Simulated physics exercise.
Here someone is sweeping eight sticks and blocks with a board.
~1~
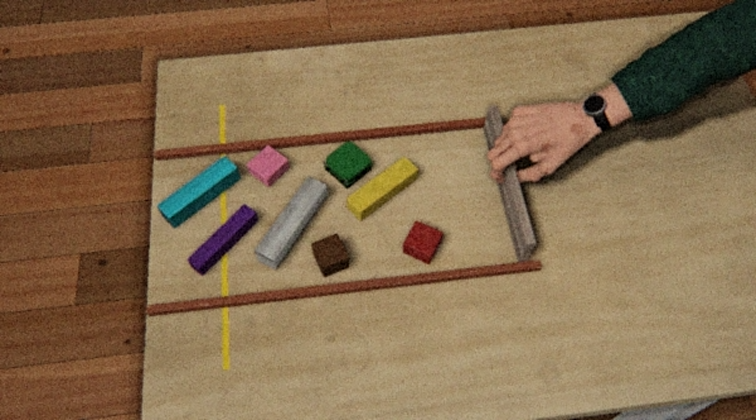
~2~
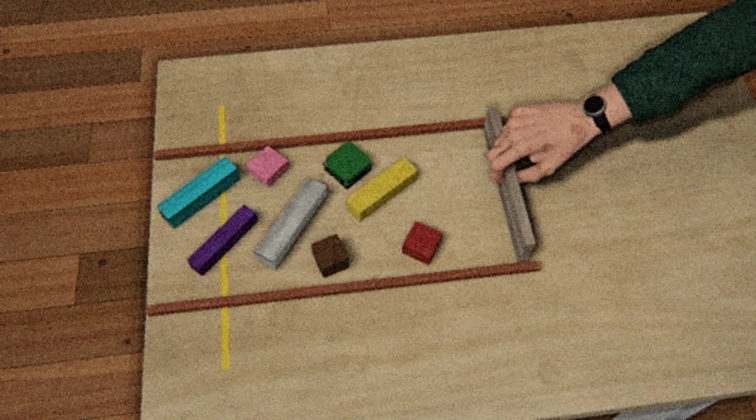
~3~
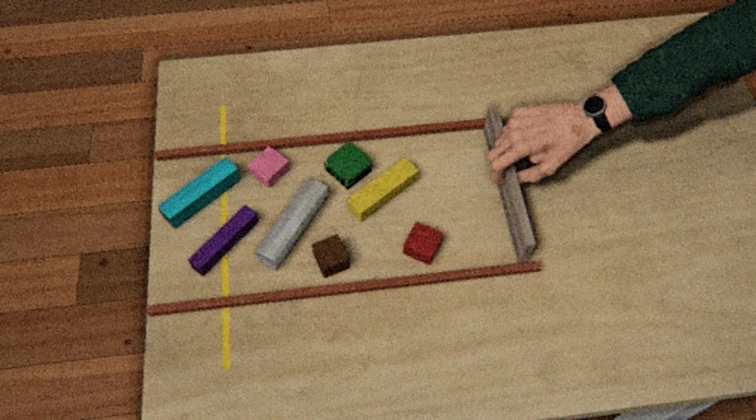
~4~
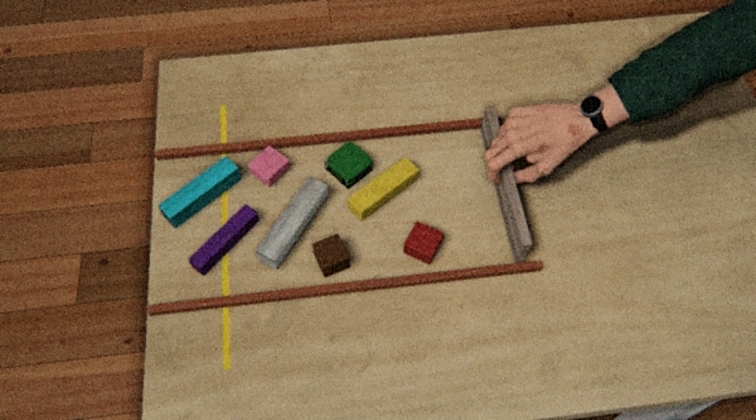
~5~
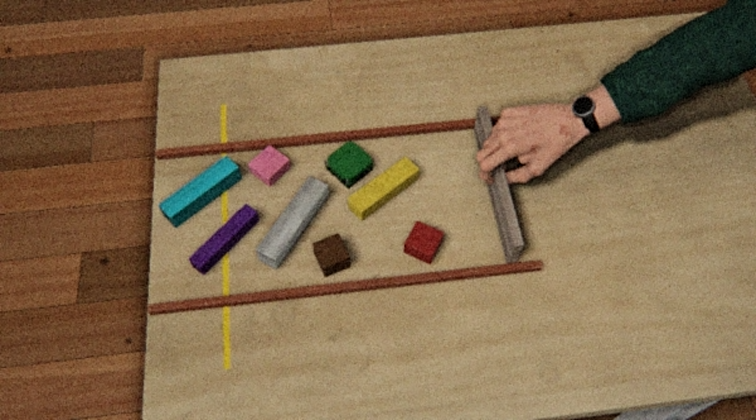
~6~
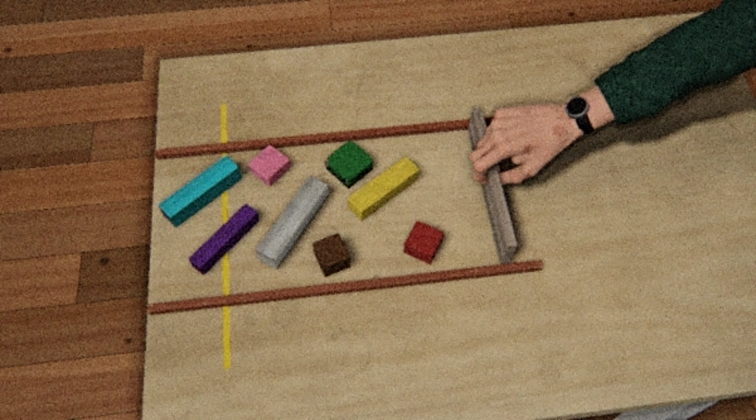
At first, a hand in a green sleeve and dark watch holds a board upright between two rails on a wooden tabletop, to the right of eight scattered colourful sticks and blocks. Then the hand slides the board slightly left, while the pieces stay still and the board remains short of them.
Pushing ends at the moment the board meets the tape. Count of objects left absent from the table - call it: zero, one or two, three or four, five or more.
My call is one or two.
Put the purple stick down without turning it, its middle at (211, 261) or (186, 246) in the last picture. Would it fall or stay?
At the first spot the purple stick topples off; at the second it topples off.
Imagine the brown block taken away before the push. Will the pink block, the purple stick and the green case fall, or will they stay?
Pink block still up, purple stick still up, green case still up.
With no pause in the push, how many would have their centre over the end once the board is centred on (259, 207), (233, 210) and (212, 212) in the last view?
Place by place: 0, 1 and 2.
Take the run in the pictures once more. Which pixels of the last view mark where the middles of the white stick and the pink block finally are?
The white stick ends up near (173, 221), and the pink block near (172, 168).
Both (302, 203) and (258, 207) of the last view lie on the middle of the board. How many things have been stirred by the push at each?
The number moved is 8 and then 8.
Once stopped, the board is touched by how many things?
In total, 3.
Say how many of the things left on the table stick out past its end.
The count is 2.
Soon after, none off yet; turquoise stick at rest near (201, 191); purple stick at rest near (225, 239); pink block at rest near (270, 166).
After that, none off yet; turquoise stick at rest near (201, 191); purple stick at rest near (225, 239); pink block at rest near (267, 167).
And then, none off yet; turquoise stick displaced a little near (169, 191); purple stick displaced a little near (187, 233); pink block displaced well along near (210, 165).
In the end, the number that fall off is one or two; gone, turquoise stick.
